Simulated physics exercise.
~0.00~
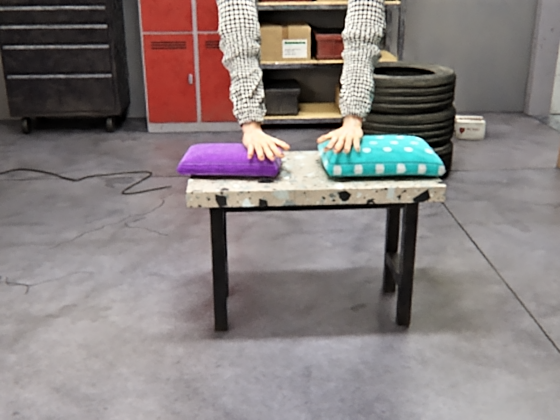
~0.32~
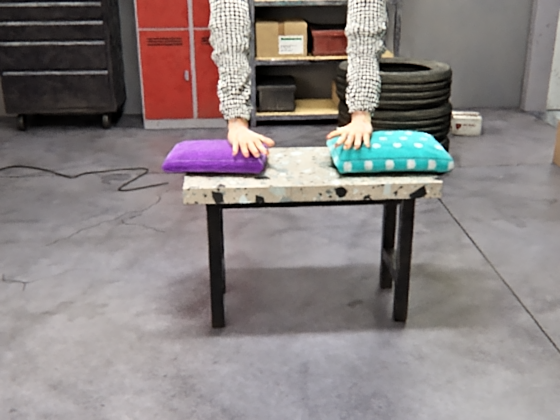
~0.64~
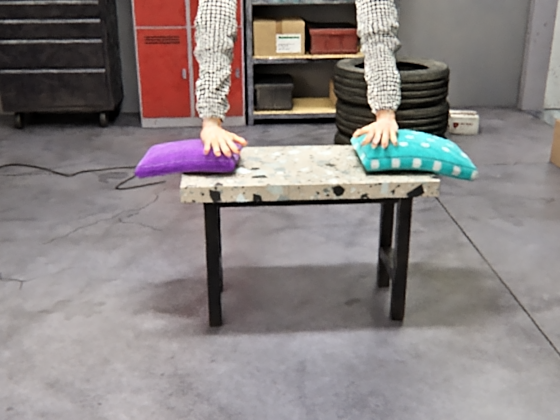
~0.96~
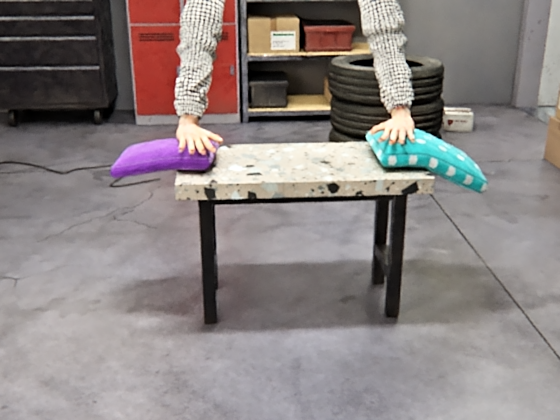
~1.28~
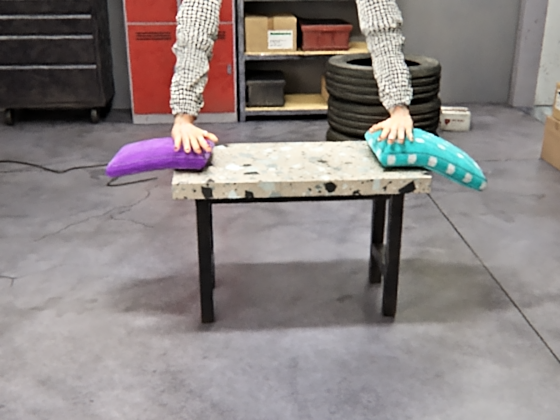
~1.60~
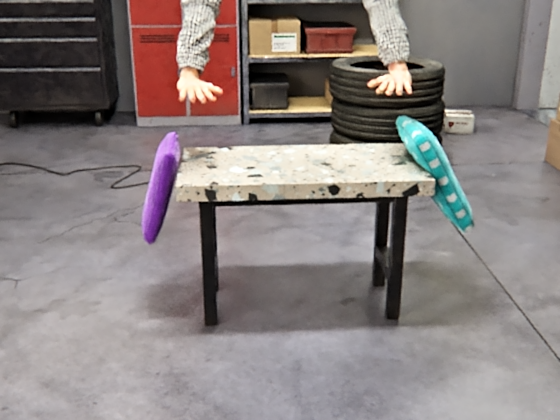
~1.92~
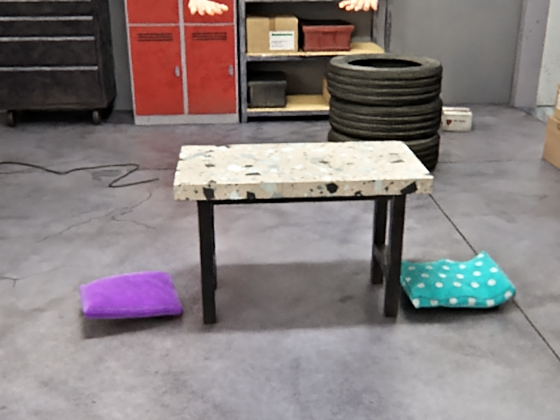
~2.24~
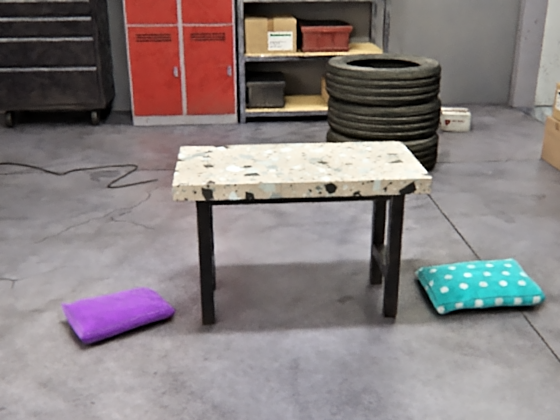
A person's hands pushed a purple sack left and a turquoise pillow with pale spots right across a low speckled table until both drooped over the ends, then let go and drew back, and both tipped off and ended up on the floor.
